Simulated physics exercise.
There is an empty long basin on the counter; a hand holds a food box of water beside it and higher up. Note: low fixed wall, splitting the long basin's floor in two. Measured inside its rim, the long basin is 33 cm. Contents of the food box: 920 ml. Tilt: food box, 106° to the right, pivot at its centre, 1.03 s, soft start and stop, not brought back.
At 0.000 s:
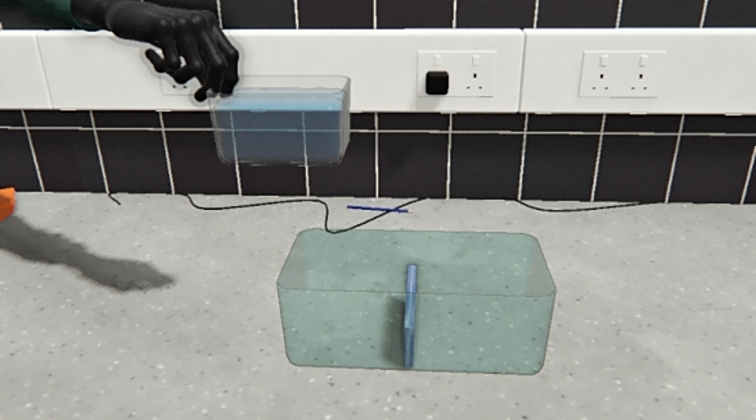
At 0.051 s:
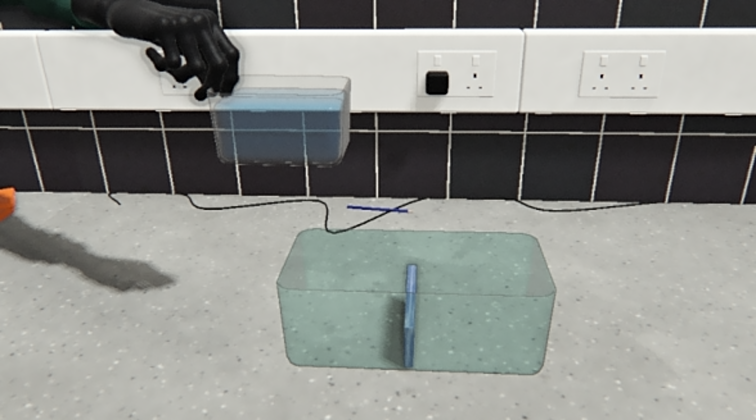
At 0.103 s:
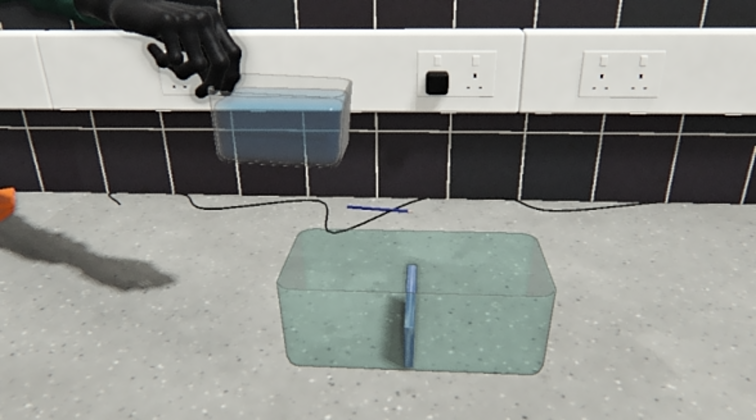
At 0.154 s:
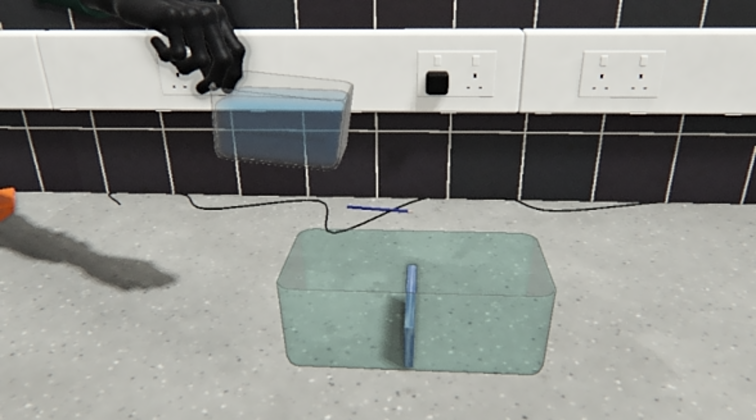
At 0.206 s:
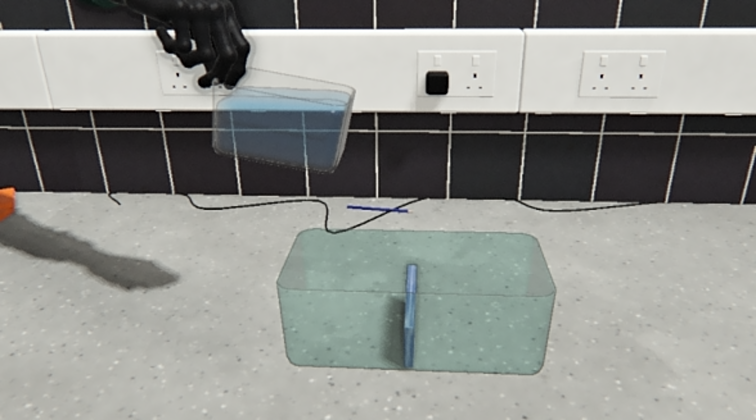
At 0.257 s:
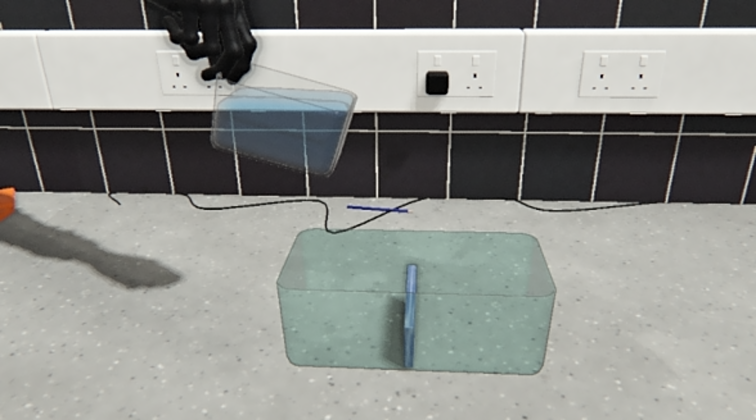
A black hand gradually tilts a clear box of water above an empty divided basin.
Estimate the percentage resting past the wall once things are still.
I would say roughly 60 percent.
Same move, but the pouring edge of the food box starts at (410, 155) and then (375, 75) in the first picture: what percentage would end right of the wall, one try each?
Roughly 85 per cent the first time and 75 per cent the second.
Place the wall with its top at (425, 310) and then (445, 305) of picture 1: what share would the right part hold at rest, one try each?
50 then 10 %.
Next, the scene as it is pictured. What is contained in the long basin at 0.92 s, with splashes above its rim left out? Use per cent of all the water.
About 84 per cent.
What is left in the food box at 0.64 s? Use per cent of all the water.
I'd put it near 44 percent.
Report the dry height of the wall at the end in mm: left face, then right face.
On the left it's about 46 mm; on the right, about 40 mm.
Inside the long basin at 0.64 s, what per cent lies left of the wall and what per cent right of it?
Left roughly 3 per cent, right roughly 12.
Then, 0.64 s in, the tilt is 73° and 45 per cent is still to pour, 3 is left of the wall and 11 right of it.
Then, 0.92 s in, the tilt is 103° and 8 per cent is still to pour, 23 is left of the wall and 60 right of it.
Then, 1.21 s in, the tilt is 106° and 0 per cent is still to pour, 37 is left of the wall and 60 right of it.
Then, 1.53 s in, the tilt is 106° and 0 per cent is still to pour, 38 is left of the wall and 60 right of it.
Finally, 38 per cent lies left of the wall, 60 right of it and 1 outside.
